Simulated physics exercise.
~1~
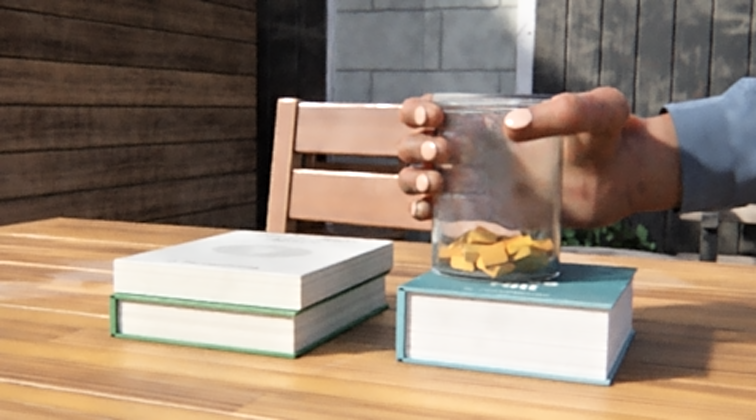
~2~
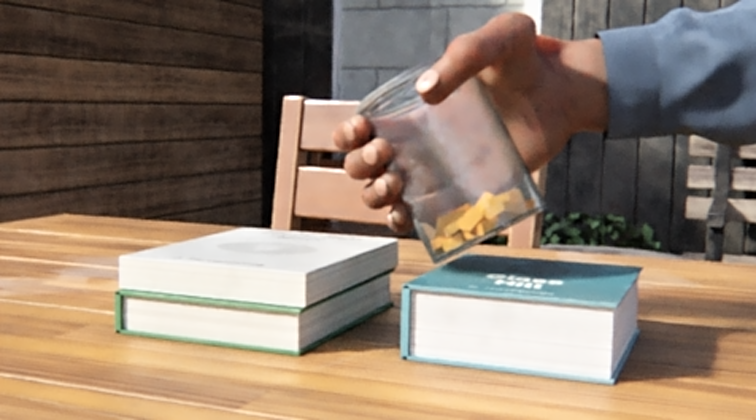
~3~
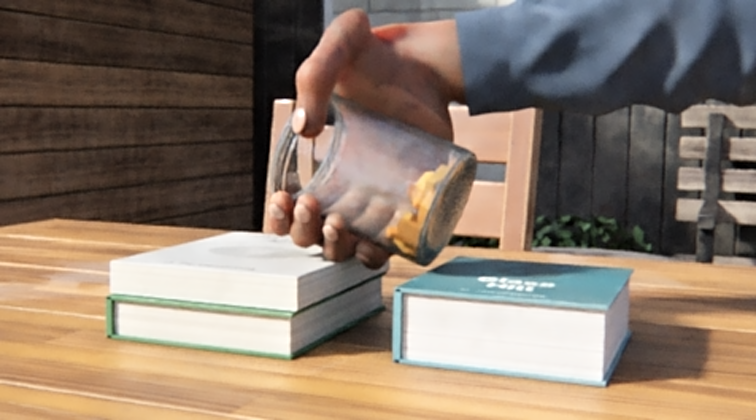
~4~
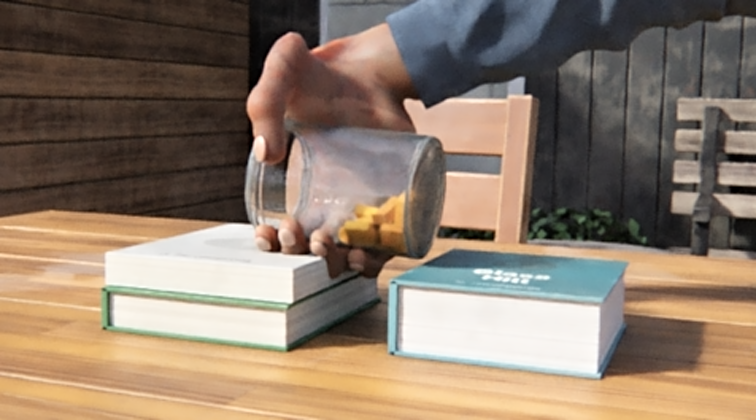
On a wooden table outdoors, a hand lifted a glass jar of yellow-orange pieces off a teal book, tipped it to the left onto its side and lowered it against two stacked books, with the pieces still inside.
